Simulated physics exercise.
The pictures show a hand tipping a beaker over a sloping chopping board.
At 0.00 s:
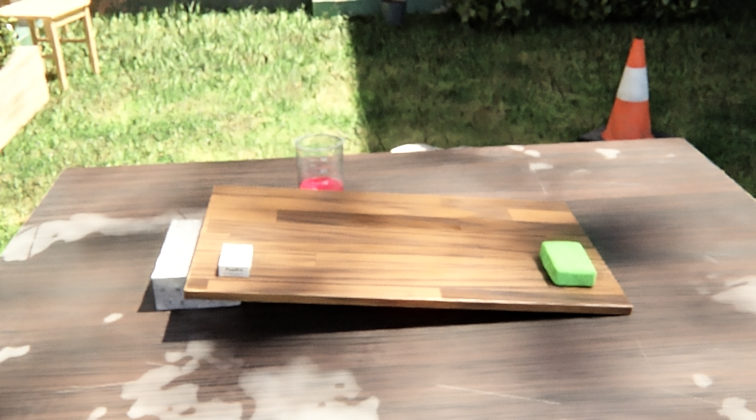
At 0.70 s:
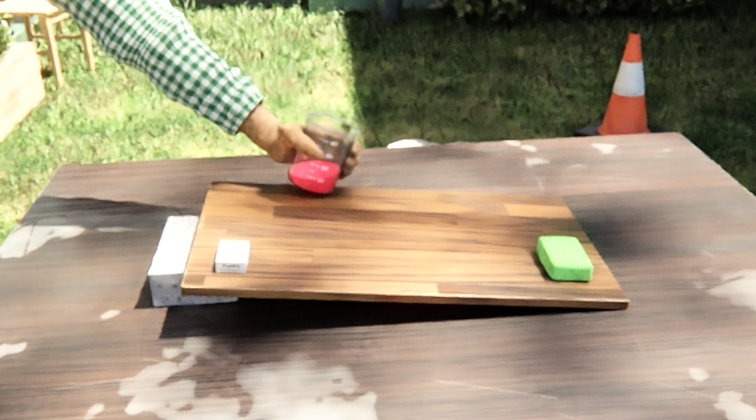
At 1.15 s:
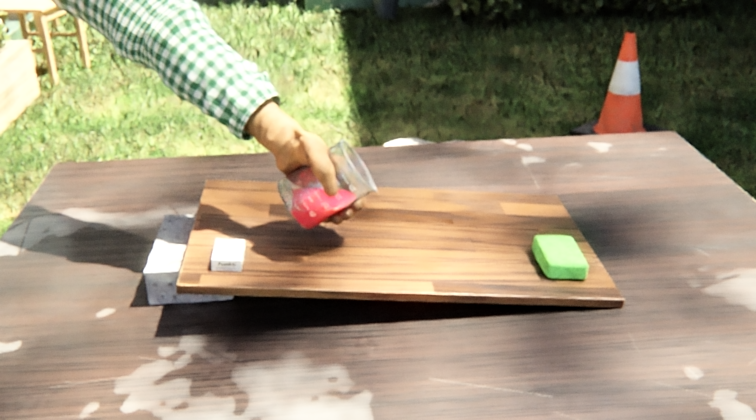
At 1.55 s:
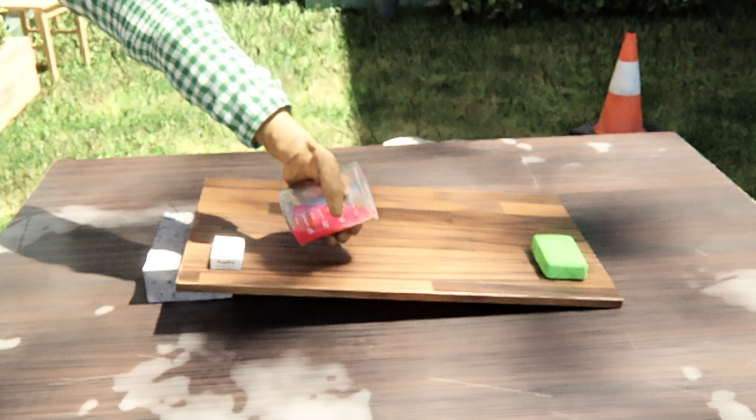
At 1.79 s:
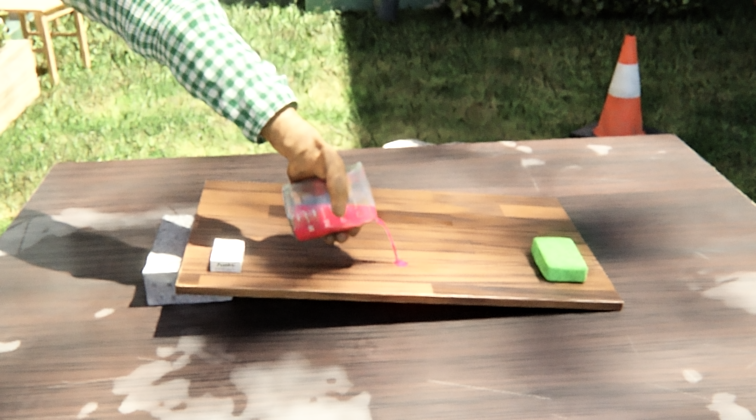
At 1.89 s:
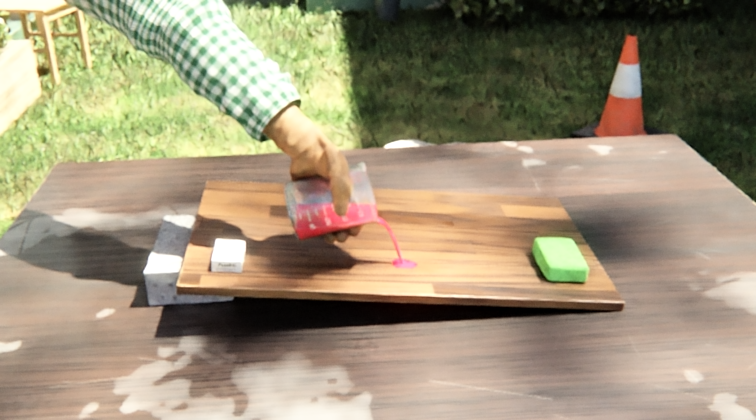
On an outdoor table, a hand lifting a beaker of pink liquid, tilting it and pouring a thin stream onto a sloping board.
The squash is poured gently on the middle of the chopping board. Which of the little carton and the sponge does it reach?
The little carton remains untouched and the sponge ends up in the puddle.
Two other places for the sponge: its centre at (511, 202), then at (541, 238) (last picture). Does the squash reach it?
One: It escapes. Two: It ends up in the puddle.
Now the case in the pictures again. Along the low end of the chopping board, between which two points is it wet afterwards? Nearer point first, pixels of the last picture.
It runs from (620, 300) to (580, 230).
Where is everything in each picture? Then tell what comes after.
The first frame shows the chopping board slopes down to the right; beaker (320, 169) about a quarter full; little carton (236, 260); sponge (567, 264).
The second frame shows beaker (321, 152) tipped 20° with all of its load; little carton (233, 256).
The third frame shows beaker (327, 185) tipped 60° with all of its load; sponge (560, 257).
The fourth frame shows the chopping board slopes down to the right; beaker (329, 204) tipped 70° with all of its load; little carton (228, 253).
The fifth frame shows the first of it lands; beaker (331, 202) tipped 75° with all of its load; sponge (559, 260).
The sixth frame shows the first of it lands; beaker (333, 202) tipped 75° with nearly all of its load; little carton (229, 255); sponge (560, 260).
By 2.6 s, it runs down to the right; the little carton is clear of it; the sponge is clear of it.
By 3.7 s, it runs down to the right and off the end; the little carton is clear of it; the sponge is in it.
By 7.0 s, it runs down to the right and off the end; the little carton is clear of it; the sponge is in it.
